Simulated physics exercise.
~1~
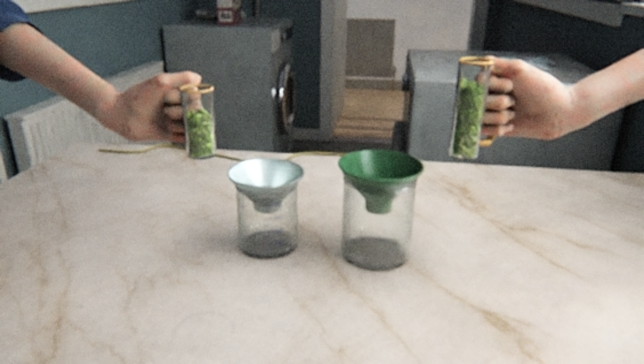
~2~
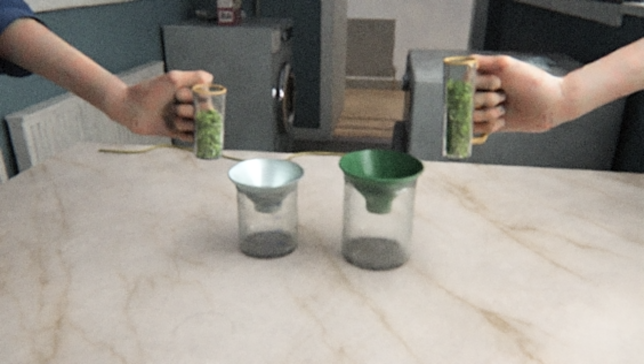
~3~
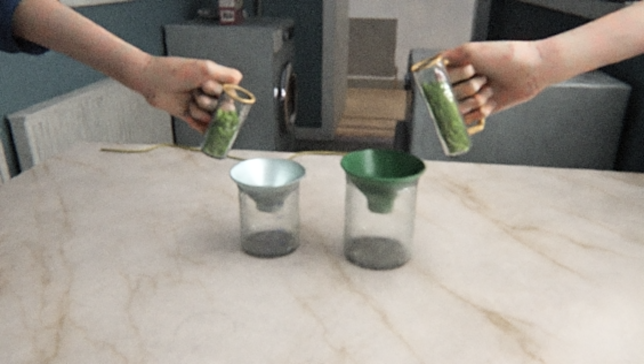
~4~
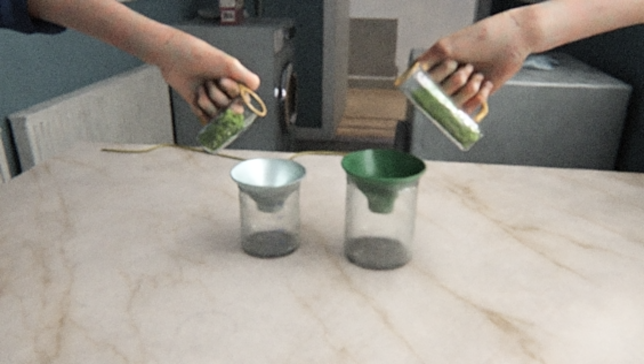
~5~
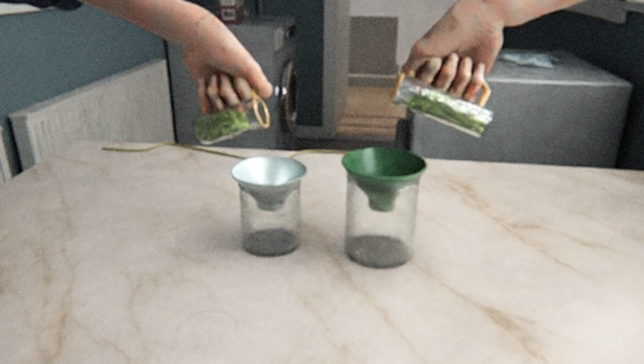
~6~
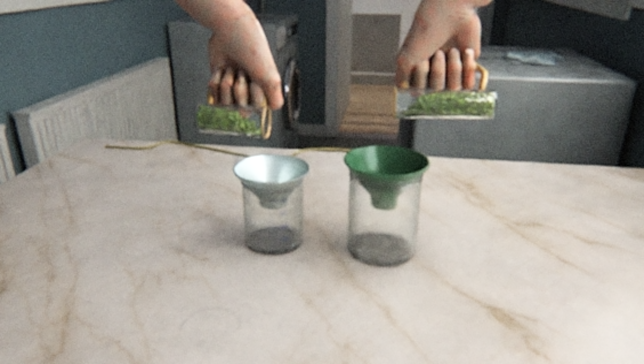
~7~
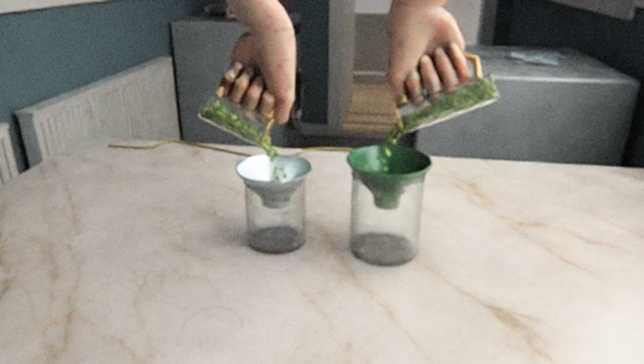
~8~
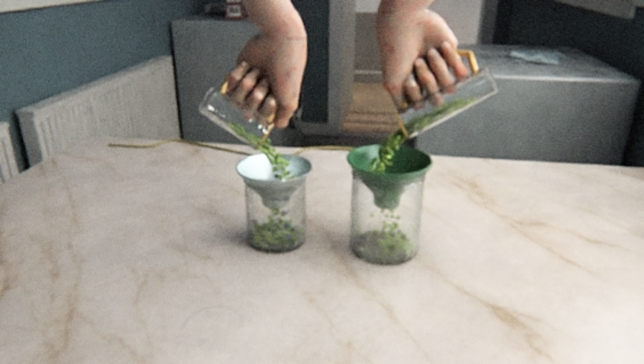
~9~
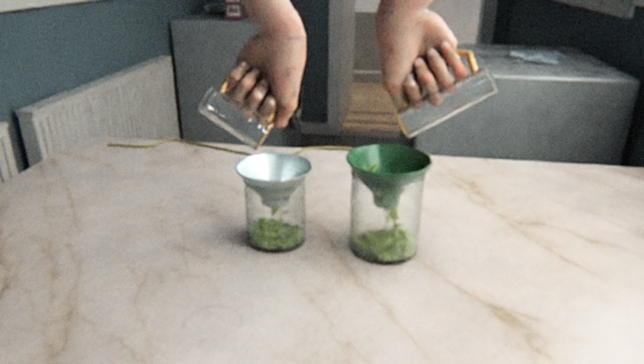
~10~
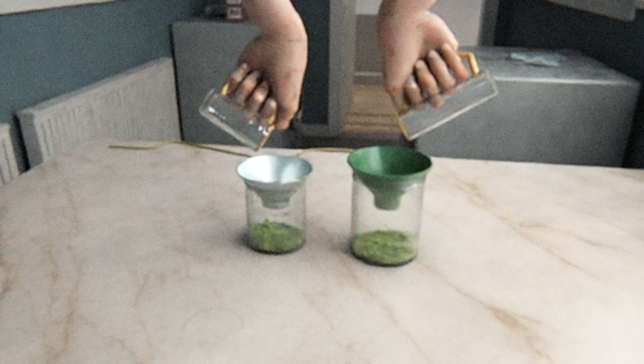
At the start, two hands hold clear cups of small green pieces upright above a marble-patterned table, where a pale blue funnel on the left and a green funnel on the right sit in clear jars. The hands move inward and tip the cups onto their sides, with the green pieces still inside. As the cups tilt further, the pieces begin sliding into both funnels, then stream down through them into the jars. Soon both cups are empty, and the last pieces drop through. It ends with both funnels clear, all the green pieces lying in the jars, and the hands still holding the tipped cups above.
